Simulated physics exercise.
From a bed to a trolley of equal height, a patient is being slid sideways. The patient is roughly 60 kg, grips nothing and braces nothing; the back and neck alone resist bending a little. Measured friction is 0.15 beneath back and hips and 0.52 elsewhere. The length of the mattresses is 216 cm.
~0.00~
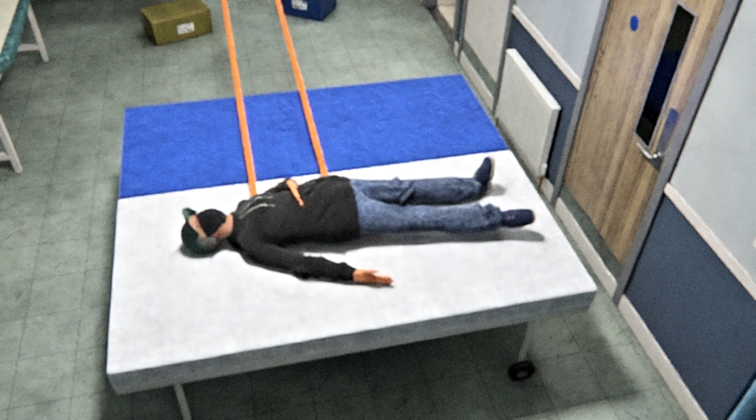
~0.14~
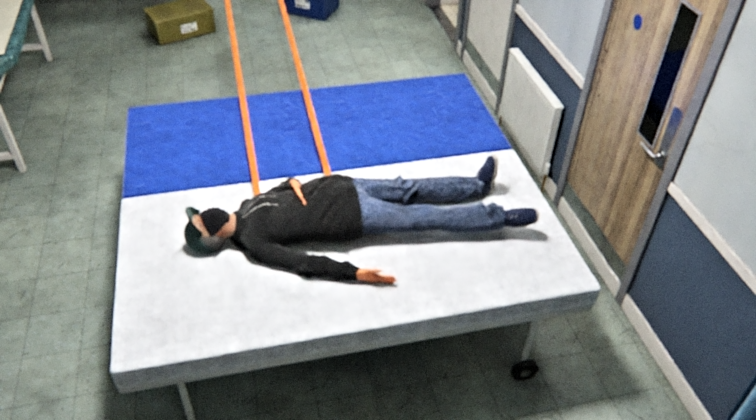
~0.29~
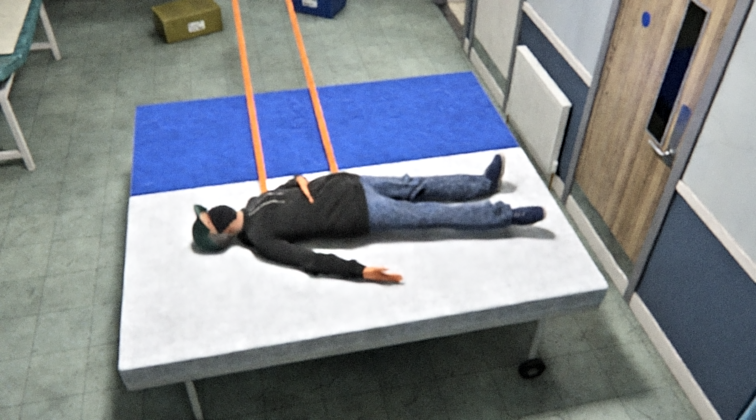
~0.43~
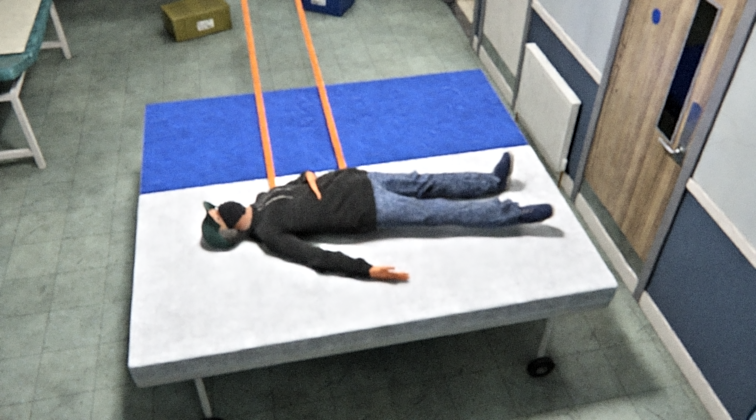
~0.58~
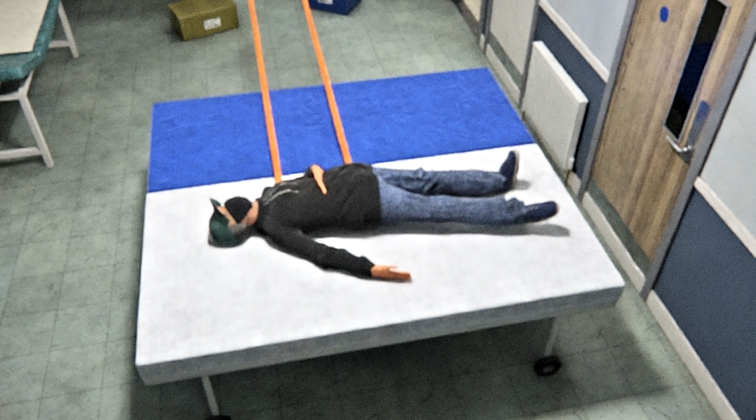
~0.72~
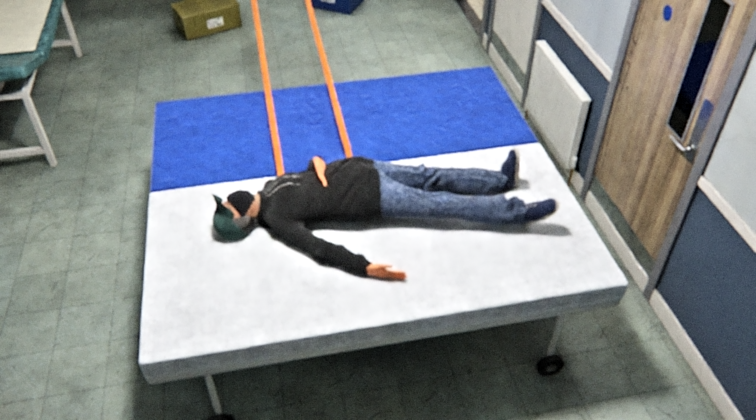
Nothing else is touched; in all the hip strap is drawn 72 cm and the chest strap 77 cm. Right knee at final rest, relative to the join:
Short.
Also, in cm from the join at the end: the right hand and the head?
The right hand ends 36 cm short, and the head ends 32 cm past.
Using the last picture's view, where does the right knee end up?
In the last picture it sits at about pixel (391, 159).
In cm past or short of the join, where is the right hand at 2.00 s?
Roughly 42 cm short.
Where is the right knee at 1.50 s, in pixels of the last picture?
It would sit at about pixel (411, 178) then.
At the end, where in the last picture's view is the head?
(220, 137).
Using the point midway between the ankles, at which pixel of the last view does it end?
The midpoint ends up close to (454, 173).
After 1.00 s the right knee is 46 cm short of the join, near (433, 197) in the last picture's view.
After 1.50 s the right knee is 28 cm short of the join, near (411, 178) in the last picture's view; the right hand 60 cm short of the join.
After 2.00 s the right knee is 13 cm short of the join, near (395, 162) in the last picture's view; the right hand 41 cm short of the join.
At rest, 3.1 s, head crosses the join; left hand crosses the join; right hand stops short of the join; left ankle stops short of the join; right ankle stops short of the join; right knee stops short of the join.
